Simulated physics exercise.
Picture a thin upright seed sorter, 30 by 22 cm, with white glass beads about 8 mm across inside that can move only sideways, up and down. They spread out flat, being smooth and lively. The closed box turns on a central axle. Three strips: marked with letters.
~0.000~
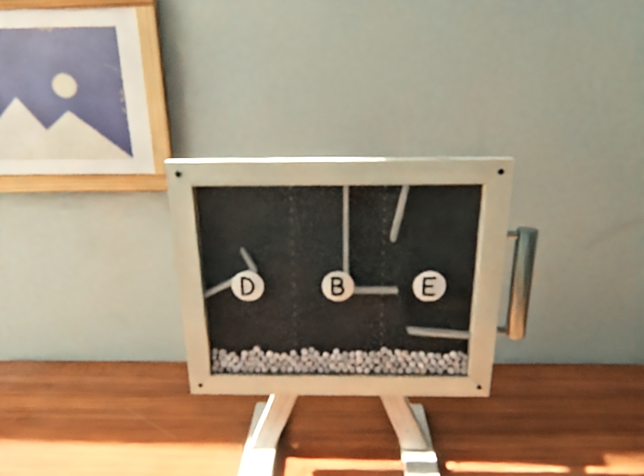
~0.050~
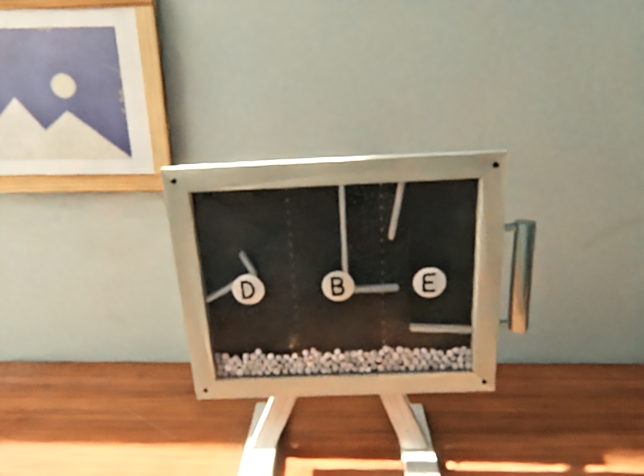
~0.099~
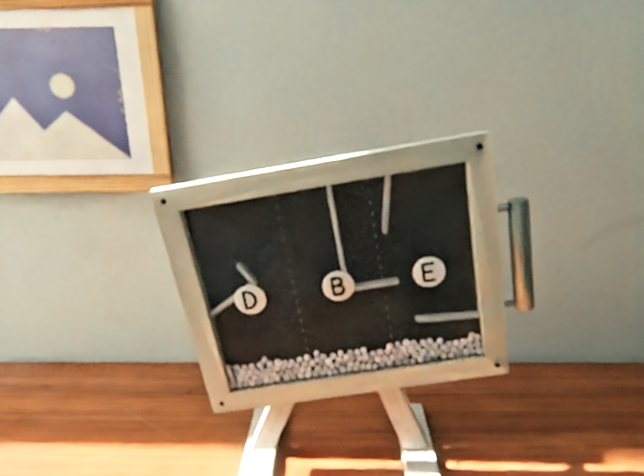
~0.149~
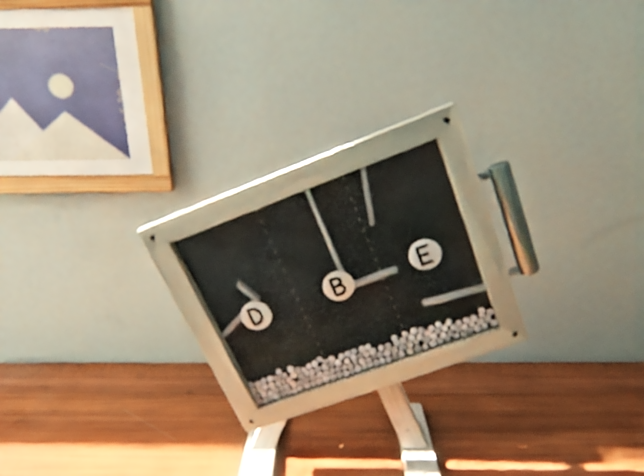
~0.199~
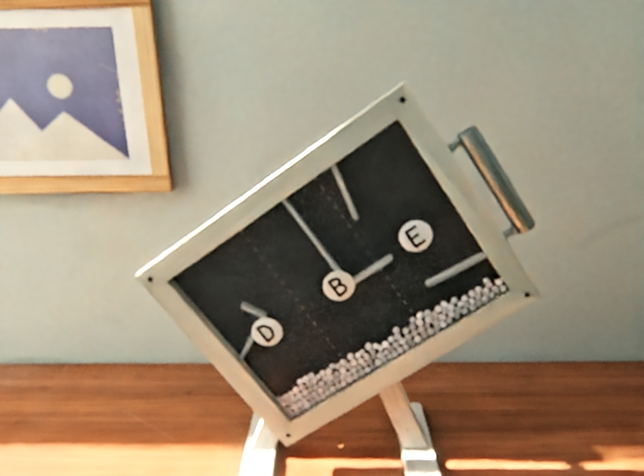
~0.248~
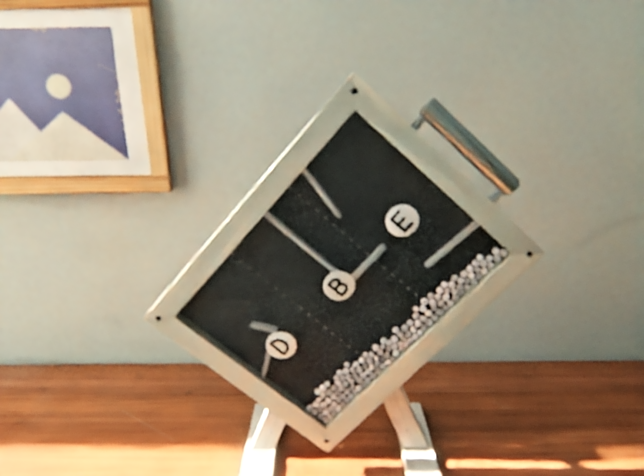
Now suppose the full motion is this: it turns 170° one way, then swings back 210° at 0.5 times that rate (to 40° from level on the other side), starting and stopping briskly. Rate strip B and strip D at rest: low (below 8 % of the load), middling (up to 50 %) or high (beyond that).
B: Middling; D: Middling.
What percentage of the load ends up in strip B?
Share at rest: Approx. 15 %.
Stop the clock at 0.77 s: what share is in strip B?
5 percent.
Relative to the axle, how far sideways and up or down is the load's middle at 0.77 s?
Roughly 11 centimetres to the right and 1 centimetres below.
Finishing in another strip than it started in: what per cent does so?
Something near 70 per cent end up elsewhere.
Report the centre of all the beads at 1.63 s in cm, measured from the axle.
I'd put it near 8 centimetres to the left and 10 centimetres below.
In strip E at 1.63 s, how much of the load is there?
Share: About 0 percent.
By 0.77 s, it stands 170° anticlockwise; the beads' middle is 11 cm right of and 1 cm below the centre; B 5 %, D 95 %.
By 1.63 s, it stands 64° anticlockwise; the beads' middle is 8 cm left of and 10 cm below the centre; D 100 %.
By 2.48 s, it stands 40° clockwise; the beads' middle is 4 cm left of and 3 cm below the centre; B 30 %, D 40 %, E 30 %.
At rest by 3.4 s, it stands 40° clockwise; B 15 %, D 20 %, E 60 %.
